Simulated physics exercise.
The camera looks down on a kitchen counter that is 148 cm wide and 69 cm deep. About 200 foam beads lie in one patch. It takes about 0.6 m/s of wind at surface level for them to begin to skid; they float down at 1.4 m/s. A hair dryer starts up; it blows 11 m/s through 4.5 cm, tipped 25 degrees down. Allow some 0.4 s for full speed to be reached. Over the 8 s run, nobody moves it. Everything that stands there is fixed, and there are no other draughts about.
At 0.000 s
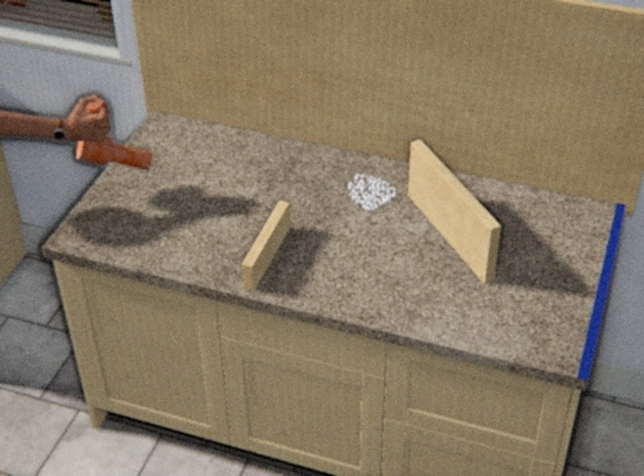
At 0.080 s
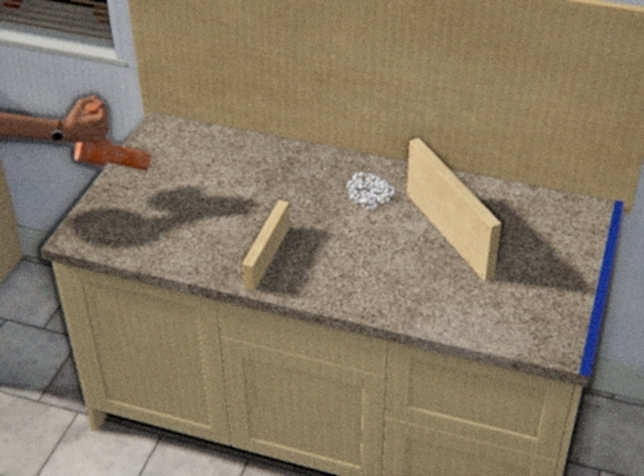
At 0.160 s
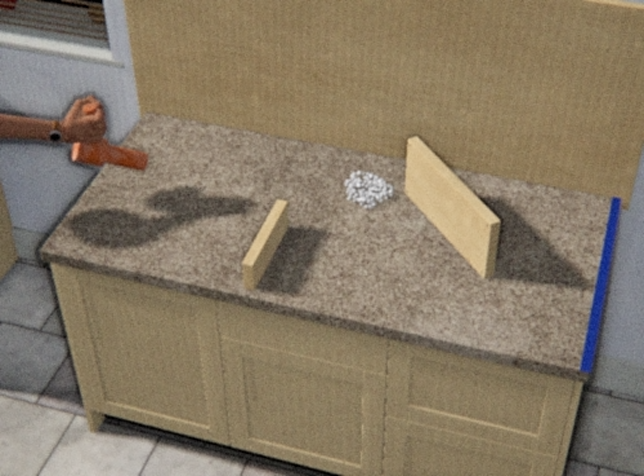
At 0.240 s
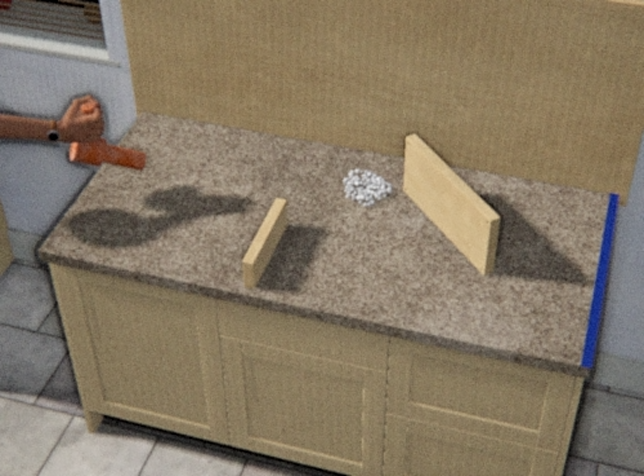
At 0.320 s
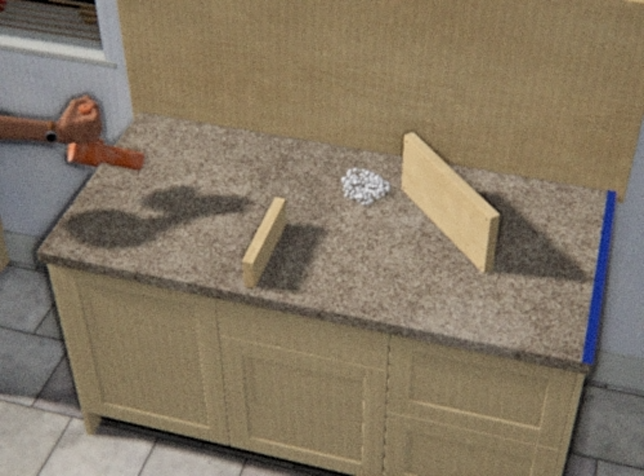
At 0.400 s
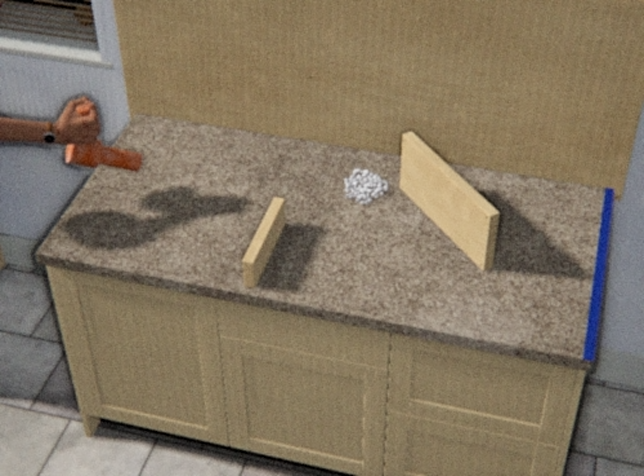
A hand holds an orange tool over a counter while the white beads barely stir.
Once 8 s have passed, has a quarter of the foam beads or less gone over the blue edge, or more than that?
More than a quarter has gone.
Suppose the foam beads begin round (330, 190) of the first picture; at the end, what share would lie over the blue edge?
Roughly 70 per cent.
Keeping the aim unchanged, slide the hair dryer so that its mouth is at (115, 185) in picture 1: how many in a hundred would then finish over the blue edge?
Then around 60 percent.
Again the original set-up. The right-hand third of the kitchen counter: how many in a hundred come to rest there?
Roughly 40 in a hundred.
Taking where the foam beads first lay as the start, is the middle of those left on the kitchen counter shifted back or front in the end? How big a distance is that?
It has moved to the near edge by around 30 cm.
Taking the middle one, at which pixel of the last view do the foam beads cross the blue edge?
I'd point to somewhere near (612, 205).
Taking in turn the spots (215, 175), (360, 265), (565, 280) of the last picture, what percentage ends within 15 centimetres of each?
First spot near 0 %, second near 0 %, third near 30 %.
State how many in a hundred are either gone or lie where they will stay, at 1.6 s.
About 40 per cent.
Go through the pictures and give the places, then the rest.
The middle of the foam beads is near (373, 193), none has stirred yet and the mouth of the hair dryer is at (149, 161), in the first picture.
The middle of the foam beads is near (372, 191), none has stirred yet and the blue edge is centred on (608, 282), in the second picture.
The middle of the foam beads is near (370, 190), none has stirred yet, the top of a board is at (452, 178) and the top of a board is at (266, 231), in the third picture.
The middle of the foam beads is near (369, 188) and none has stirred yet, in the fourth picture.
The middle of the foam beads is near (367, 187) and none has stirred yet, in the fifth picture.
The middle of the foam beads is near (365, 186) and about 5 % have left their places, in the sixth picture.
After 1.6 s, 46 % are over the blue edge; the middle of those still in play is near (455, 245); 44 % have settled or left.
After 2.6 s, 48 % are over the blue edge; the middle of those still in play is near (511, 291); 48 % have settled or left.
After 4.4 s, 56 % are over the blue edge; the middle of those still in play is near (551, 298); 57 % have settled or left.
After 8.0 s, at the end, 64 % are over the blue edge; the middle of those still in play is near (576, 304).
